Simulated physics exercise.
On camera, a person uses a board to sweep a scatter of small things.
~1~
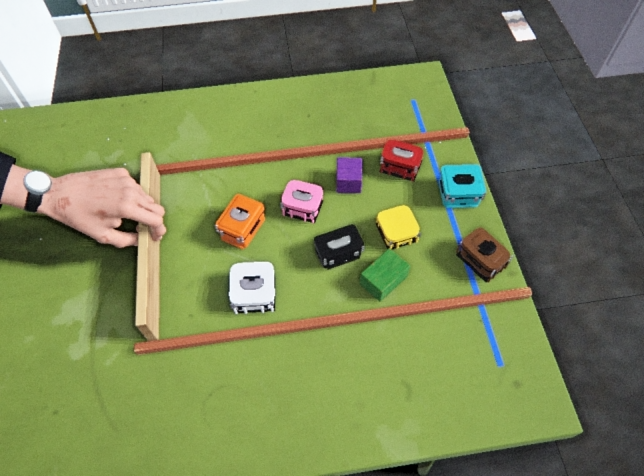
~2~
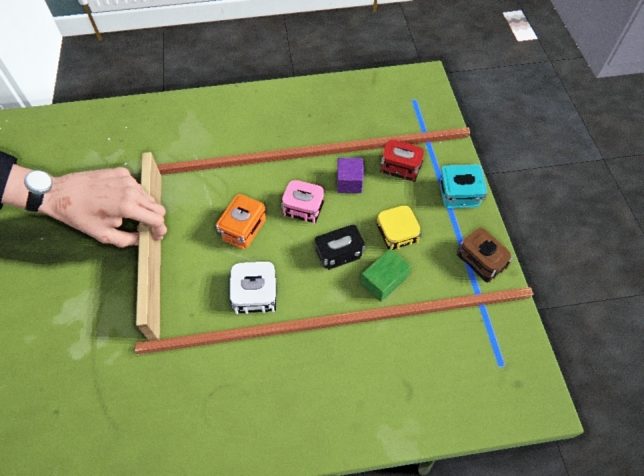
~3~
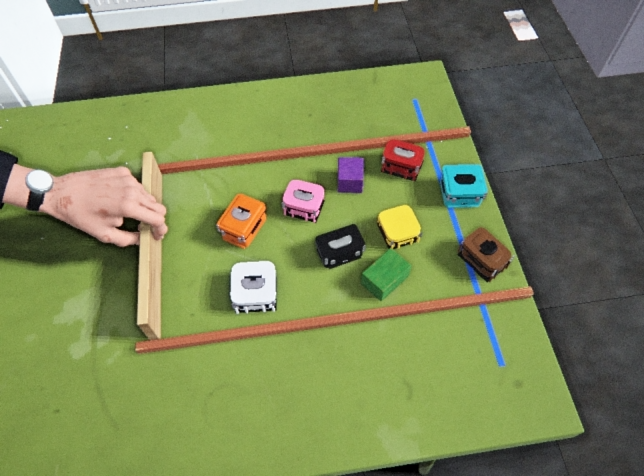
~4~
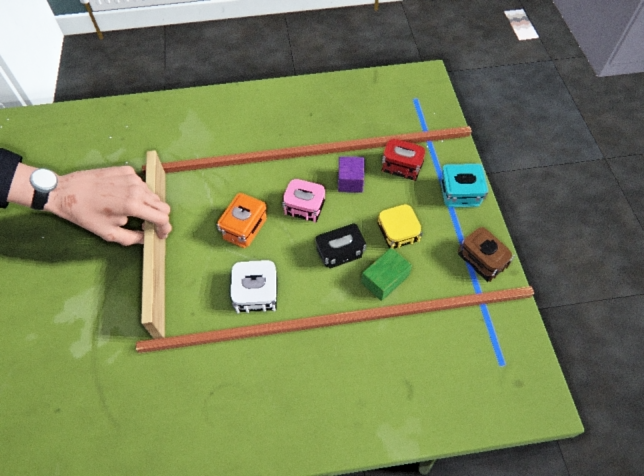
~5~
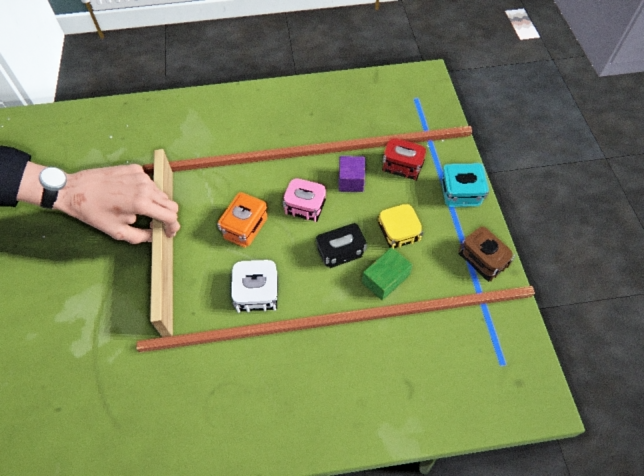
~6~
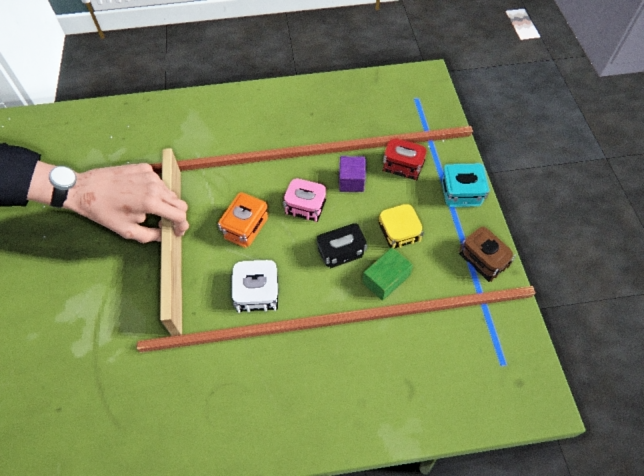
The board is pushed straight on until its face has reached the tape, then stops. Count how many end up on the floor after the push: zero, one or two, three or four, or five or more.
Three or four.
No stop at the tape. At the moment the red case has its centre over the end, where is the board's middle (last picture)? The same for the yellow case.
The middle would be close to (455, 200) and then close to (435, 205).
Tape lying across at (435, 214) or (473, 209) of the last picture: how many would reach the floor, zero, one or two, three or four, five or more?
One to two, then more than four.
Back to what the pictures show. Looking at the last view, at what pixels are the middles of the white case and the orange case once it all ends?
Positions - first (493, 258), then (465, 186).
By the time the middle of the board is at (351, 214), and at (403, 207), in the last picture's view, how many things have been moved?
Counts: 7, 10.
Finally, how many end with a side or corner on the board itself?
Total: 4.
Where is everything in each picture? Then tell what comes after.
Turquoise case (461, 187); brown case (483, 255); red case (401, 160); board (149, 241); tape (450, 213), in the first picture.
Brown case (484, 255); white case (254, 288), in the second picture.
Red case (403, 160); yellow case (399, 228), in the third picture.
Turquoise case (463, 186); board (155, 239), in the fourth picture.
Brown case (486, 254); green block (387, 274), in the fifth picture.
Turquoise case (464, 186); brown case (486, 254); red case (405, 159); board (172, 237); tape (453, 212), in the sixth picture.
Soon after, none off yet; turquoise case at rest near (464, 186); brown case at rest near (486, 254); red case at rest near (405, 159).
After that, none off yet; turquoise case moving near (468, 184); brown case at rest near (486, 254); red case at rest near (405, 159).
In the end, the number that fall off is three or four; gone, green block, yellow case, brown case and turquoise case.
